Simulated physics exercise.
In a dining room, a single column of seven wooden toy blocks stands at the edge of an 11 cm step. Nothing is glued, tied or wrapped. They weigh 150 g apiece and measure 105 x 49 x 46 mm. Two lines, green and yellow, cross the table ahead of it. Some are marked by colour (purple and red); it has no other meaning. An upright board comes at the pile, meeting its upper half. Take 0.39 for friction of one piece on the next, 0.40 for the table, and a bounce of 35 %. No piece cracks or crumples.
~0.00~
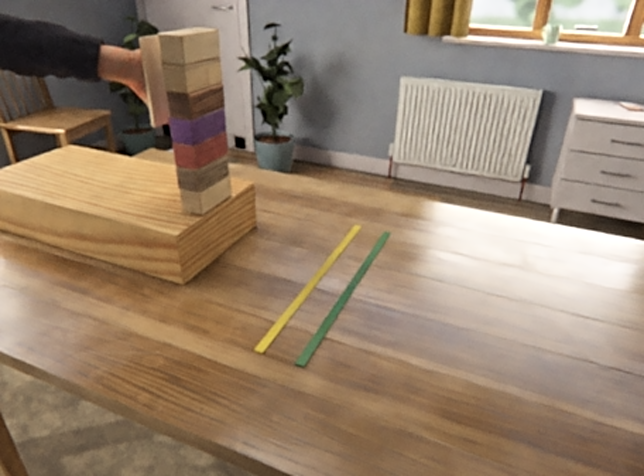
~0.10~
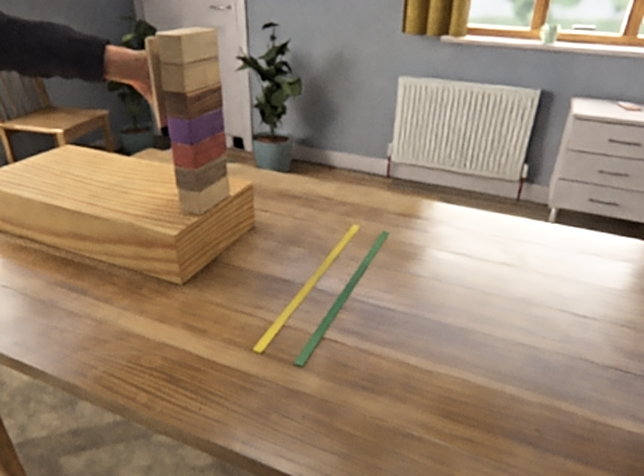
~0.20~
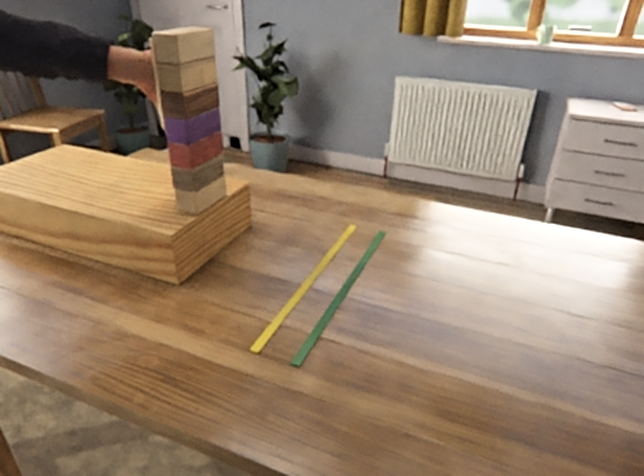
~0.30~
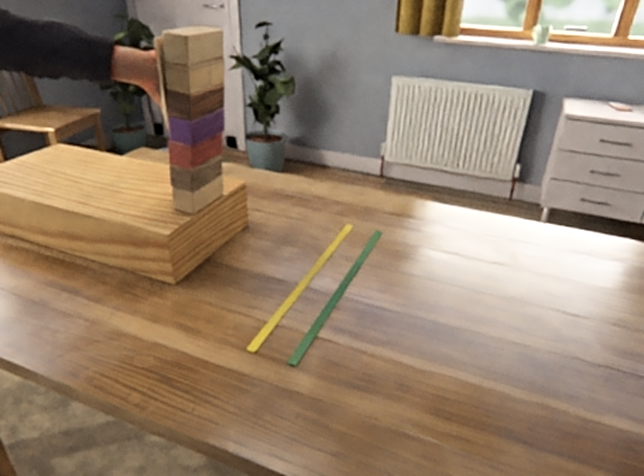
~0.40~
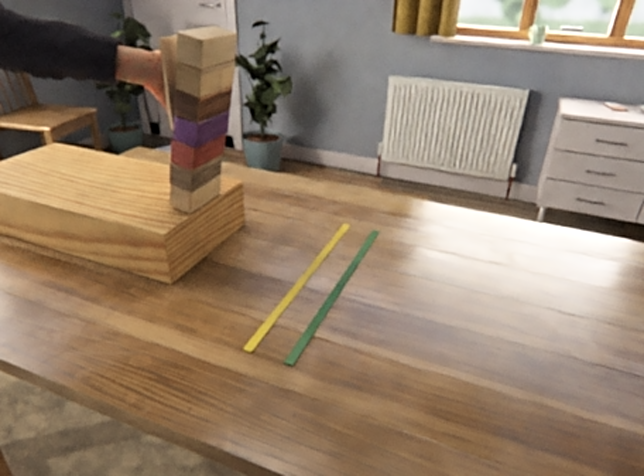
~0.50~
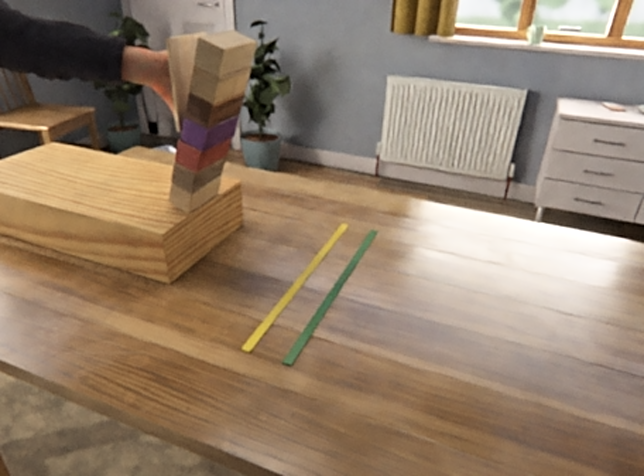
In a dining room with a radiator, a plant and a white chest of drawers behind, a wooden table is seen from slightly above. A column of wooden blocks, purple and red in the middle, stands on a wooden step at left, with yellow and green lines to its right. As the camera pans slightly, a hand pushes an upright board rightward against the column's upper half, and it leans increasingly right.
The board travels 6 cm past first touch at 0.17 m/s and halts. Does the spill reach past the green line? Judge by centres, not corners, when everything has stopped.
Outcome: Something gets past the green line.
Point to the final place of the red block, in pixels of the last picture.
Near (277, 258).
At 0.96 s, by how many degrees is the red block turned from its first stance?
Some 80°.
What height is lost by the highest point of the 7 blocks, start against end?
Roughly 38 cm.
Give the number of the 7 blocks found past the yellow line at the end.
It comes to 3.
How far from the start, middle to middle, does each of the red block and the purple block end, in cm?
About: Red 28, purple 34.
Around 0.58 s, none of the 7 blocks past the green line, 7 disturbed; purple block tipped 27°; red block tipped 27°.
Around 0.70 s, none of the 7 blocks past the green line, 7 disturbed; red block tipped 53°, 26 mm lower; purple block tipped 53°, 48 mm lower.
Around 0.82 s, 1 of the 7 blocks past the green line; red block on its side; purple block on its side.
Around 0.96 s, 2 of the 7 blocks past the green line; red block on its side; purple block tipped 68°, 24 cm lower.
Finally (1.6 s), 2 of the 7 blocks past the green line; purple block on its side; red block on its side. The farthest middle lies 11 cm beyond that line. Seen by the last camera, middles, purple block near (302, 264), red block near (278, 258).
